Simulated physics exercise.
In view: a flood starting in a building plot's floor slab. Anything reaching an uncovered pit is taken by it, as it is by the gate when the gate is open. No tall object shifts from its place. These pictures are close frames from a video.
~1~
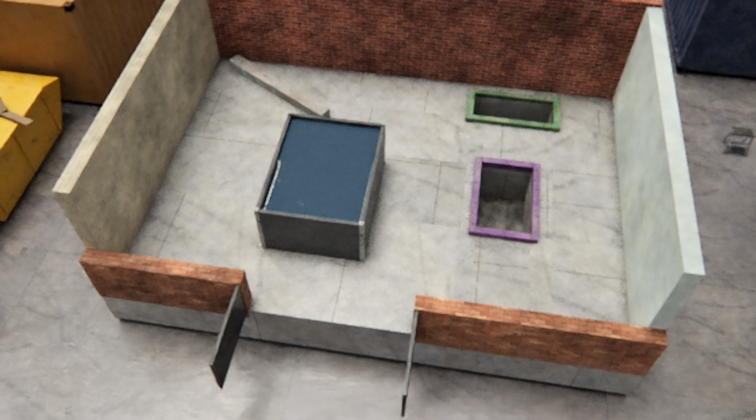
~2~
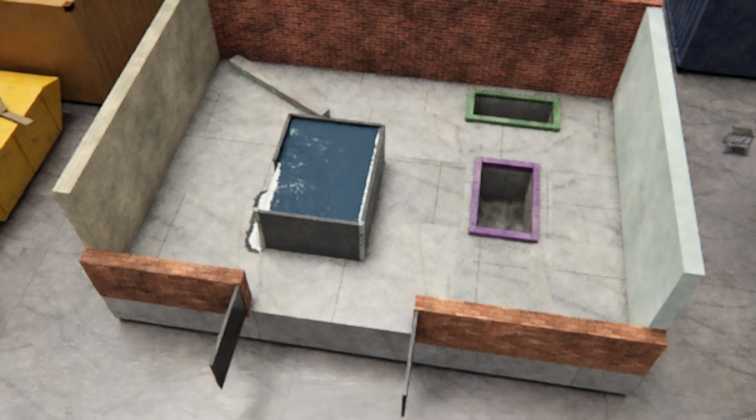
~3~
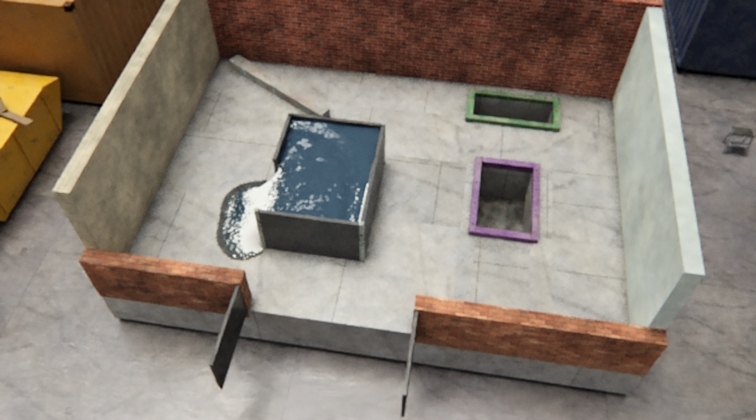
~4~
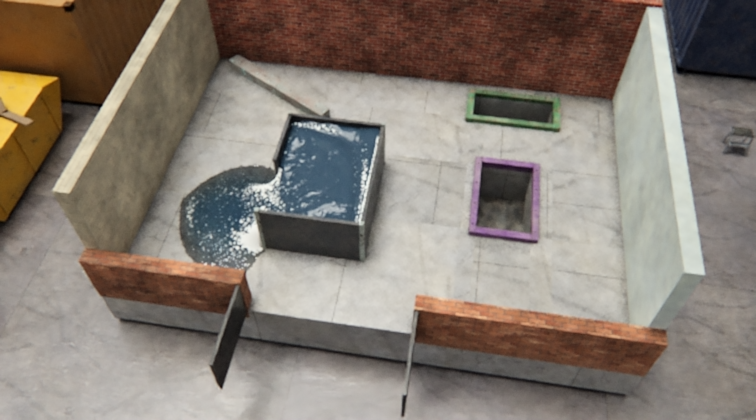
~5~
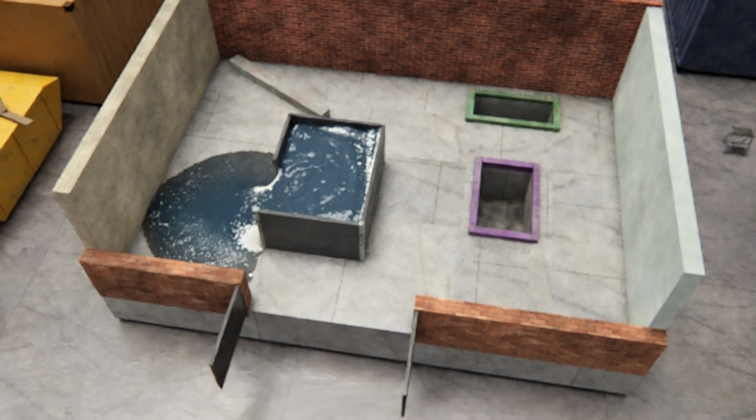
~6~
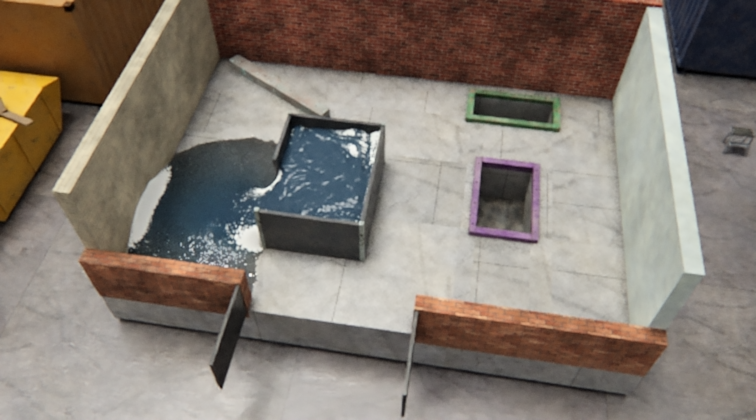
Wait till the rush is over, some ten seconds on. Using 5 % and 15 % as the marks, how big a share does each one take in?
Shares taken in: Gate - between 5 and 15 %; purple pit - under 5 %; green pit - under 5 %.
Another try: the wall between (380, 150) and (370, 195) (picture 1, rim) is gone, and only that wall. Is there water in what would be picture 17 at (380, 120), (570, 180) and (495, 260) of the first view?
The first would be still unwetted, the second still unwetted and the third drenched.
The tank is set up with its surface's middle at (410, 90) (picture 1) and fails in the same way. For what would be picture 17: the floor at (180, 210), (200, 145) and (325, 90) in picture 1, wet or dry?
Okay, first one got wet, second one got wet, last one got wet.
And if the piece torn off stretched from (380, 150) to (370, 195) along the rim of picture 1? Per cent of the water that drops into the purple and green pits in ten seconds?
Purple takes 30 in a hundred, green takes 4 in a hundred.
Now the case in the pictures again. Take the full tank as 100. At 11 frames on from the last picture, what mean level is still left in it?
About 44 %.
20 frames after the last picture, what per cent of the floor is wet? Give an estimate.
Some 45 per cent.
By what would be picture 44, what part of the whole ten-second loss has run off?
Working it through, I arrive at 45 per cent.
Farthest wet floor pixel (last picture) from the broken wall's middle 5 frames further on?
My guess is roughly (207, 86).
A moment on, water covers 20 % of the floor; the gate 0 %, the purple pit 0 %, the green pit 0 %.
Next, water covers 25 % of the floor; the gate 0 %, the purple pit 0 %, the green pit 0 %.
Then, water covers 45 % of the floor; the gate 1 %, the purple pit 0 %, the green pit 0 %.
Later, water covers 75 % of the floor; the gate 4 %, the purple pit 0 %, the green pit 0 %.
In the end, water covers 90 % of the floor; the gate 8 %, the purple pit 0 %, the green pit 0 %.
